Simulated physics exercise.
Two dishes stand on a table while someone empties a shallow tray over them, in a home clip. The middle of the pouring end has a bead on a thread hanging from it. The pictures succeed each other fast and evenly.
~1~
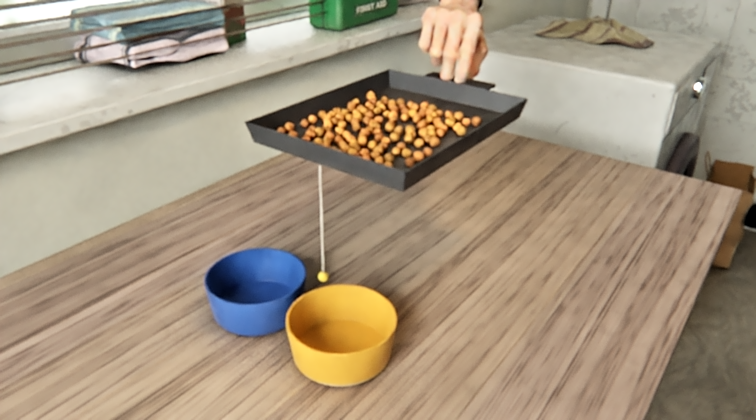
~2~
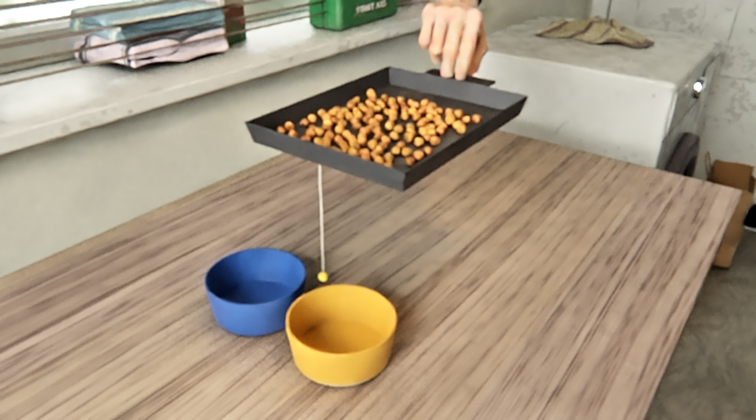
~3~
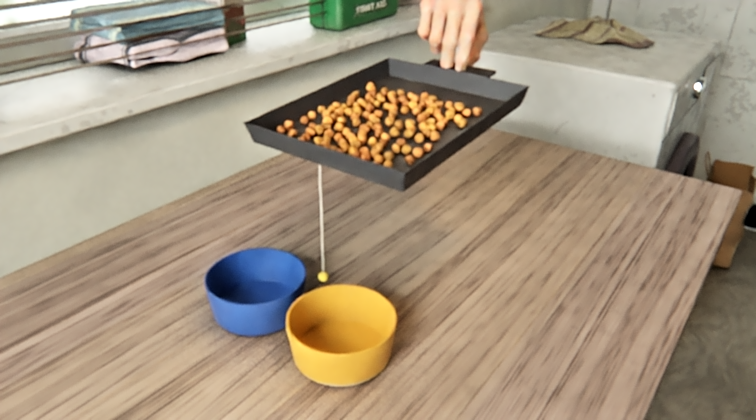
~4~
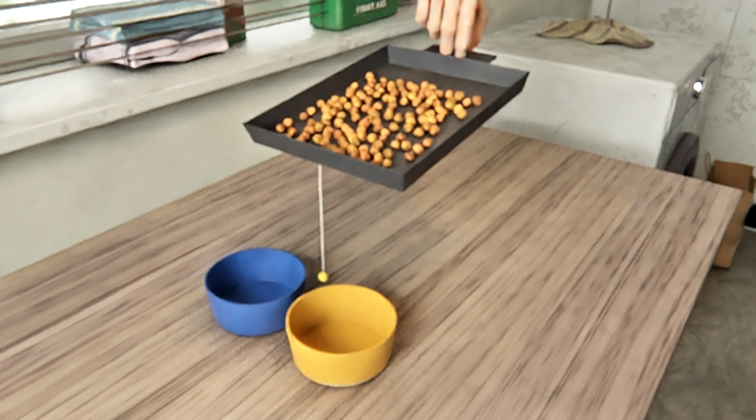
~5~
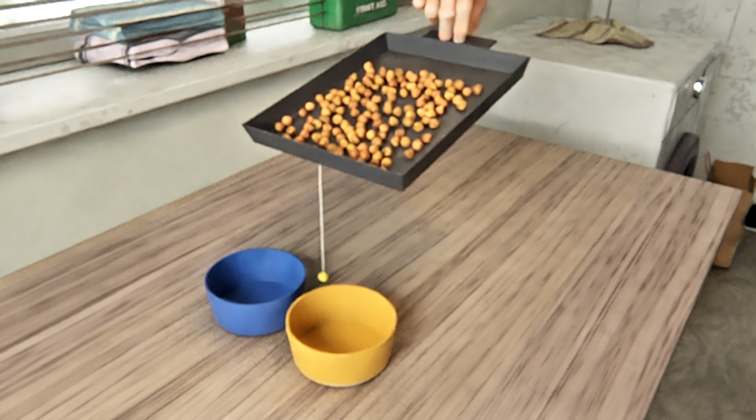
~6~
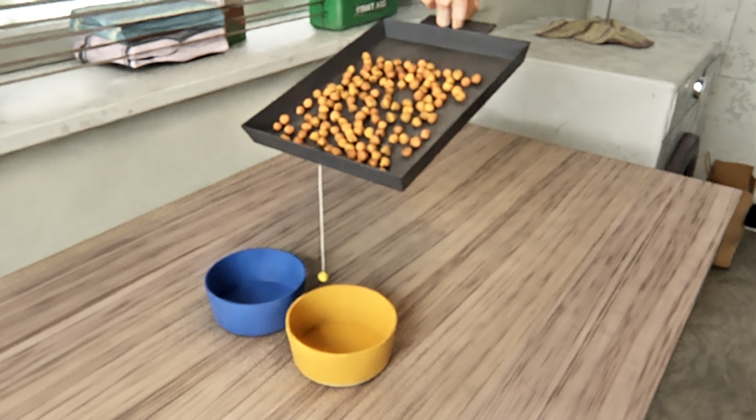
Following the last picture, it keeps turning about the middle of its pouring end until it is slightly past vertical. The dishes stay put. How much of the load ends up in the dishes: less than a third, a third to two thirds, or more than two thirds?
A third to two thirds.
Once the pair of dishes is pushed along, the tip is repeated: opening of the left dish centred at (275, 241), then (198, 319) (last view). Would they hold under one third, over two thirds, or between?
Case one, less than a third; case two, in the middle band.
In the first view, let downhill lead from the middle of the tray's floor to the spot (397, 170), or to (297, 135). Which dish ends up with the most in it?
Try one: Right-side dish; try two: Left-side dish.
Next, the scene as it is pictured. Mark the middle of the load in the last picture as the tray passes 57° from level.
(326, 129).
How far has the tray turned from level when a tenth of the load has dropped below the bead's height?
The angle is roughly 105° at that point.
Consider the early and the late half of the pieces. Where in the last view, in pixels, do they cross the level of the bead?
Starting near (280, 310), moving on to near (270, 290).
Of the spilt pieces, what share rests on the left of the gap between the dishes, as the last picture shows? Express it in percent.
Estimate: About 80 in every hundred.
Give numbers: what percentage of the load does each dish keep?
For the left dish 20 %, for the right dish 30 %.
Shortly afterwards, tray tipped steeply; the whole lot on the tray.
Next, tray tipped right over; all but a few on the tray; only a few in the right dish; only a few outside both; only a few in the air.
Some moments later, tray tipped past a quarter turn; near a third in the right dish; near a quarter in the left dish; near half outside both.
In the end, tray tipped past a quarter turn; near a third in the right dish; near a quarter in the left dish; near half outside both.
